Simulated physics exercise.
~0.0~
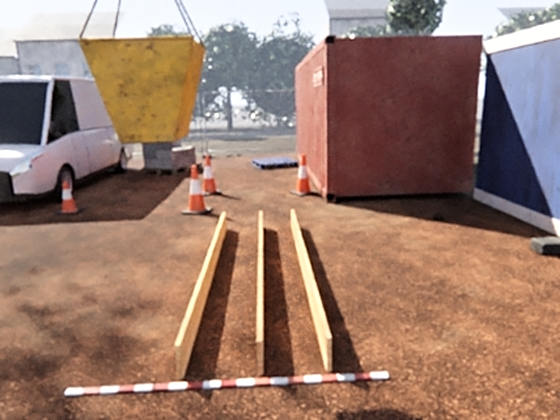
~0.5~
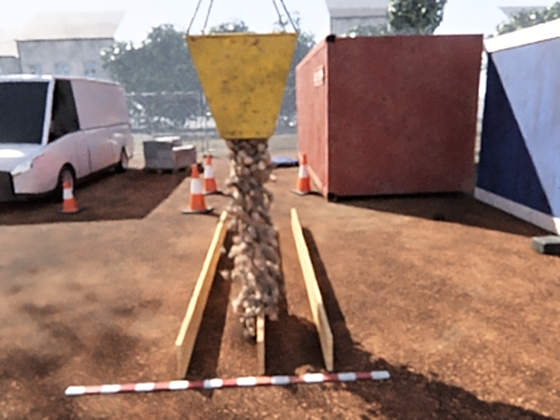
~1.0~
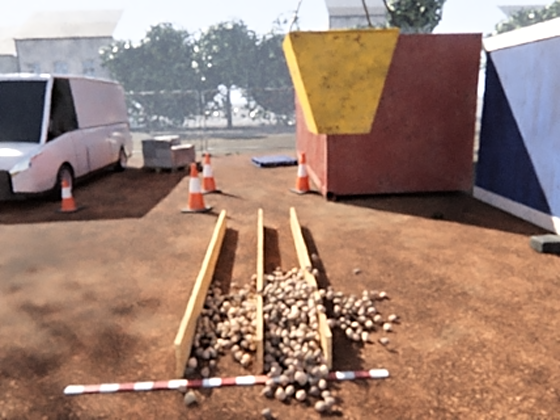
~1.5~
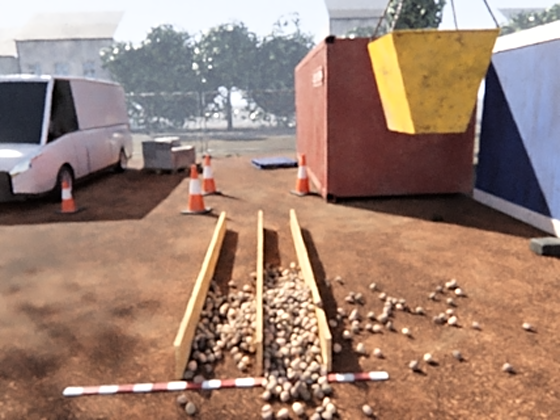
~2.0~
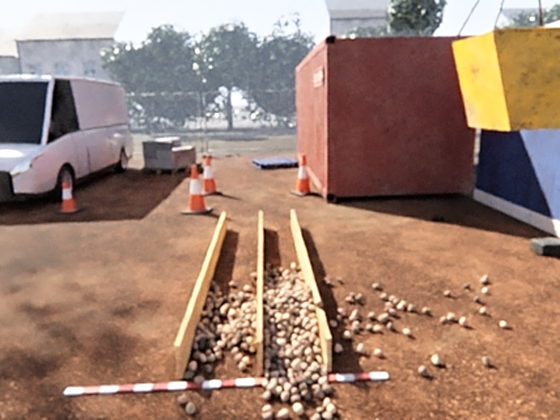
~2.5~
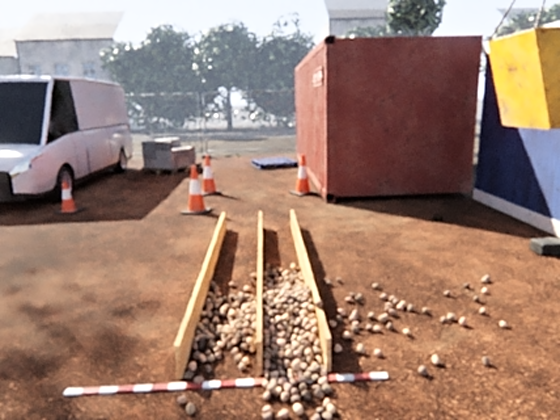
A yellow skip moves right, dumping stones between the planks, with some scattering to the right.
